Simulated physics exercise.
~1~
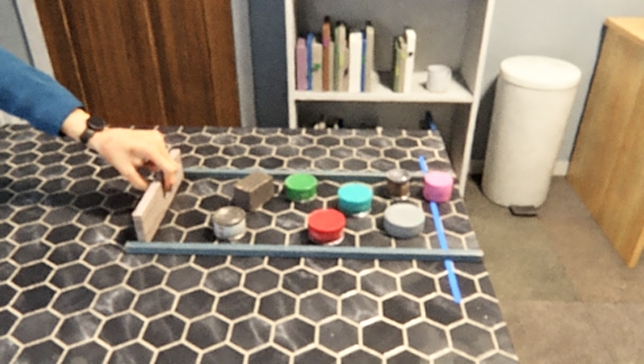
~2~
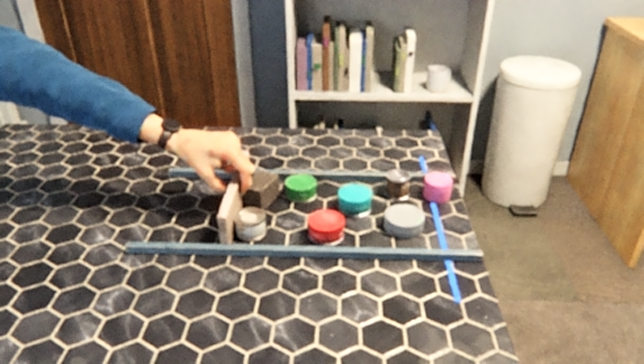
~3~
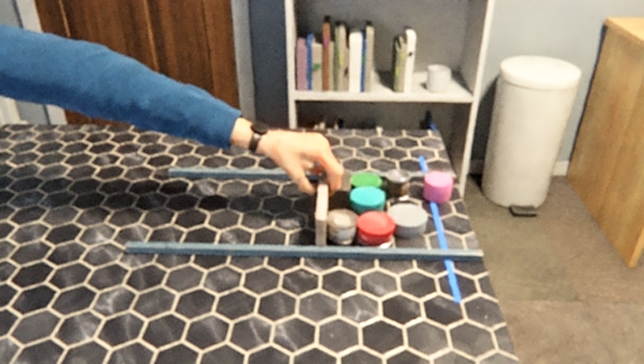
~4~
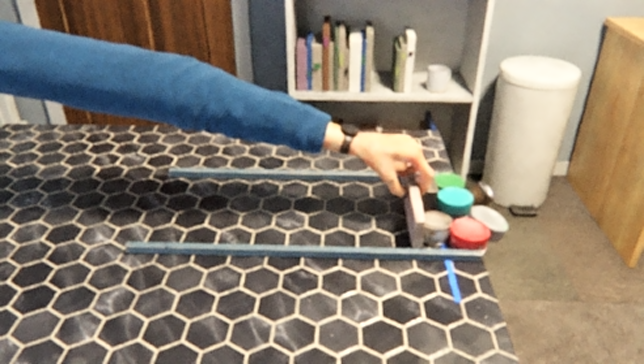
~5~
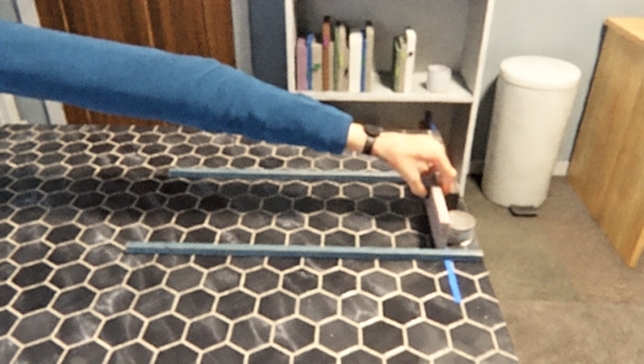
A small board, pushed by a hand in a blue sleeve, slid right across the patterned table, gathering colourful tins and lids and shoving them over the far edge, until it stopped near the blue tape with one small silvery container still beside it.
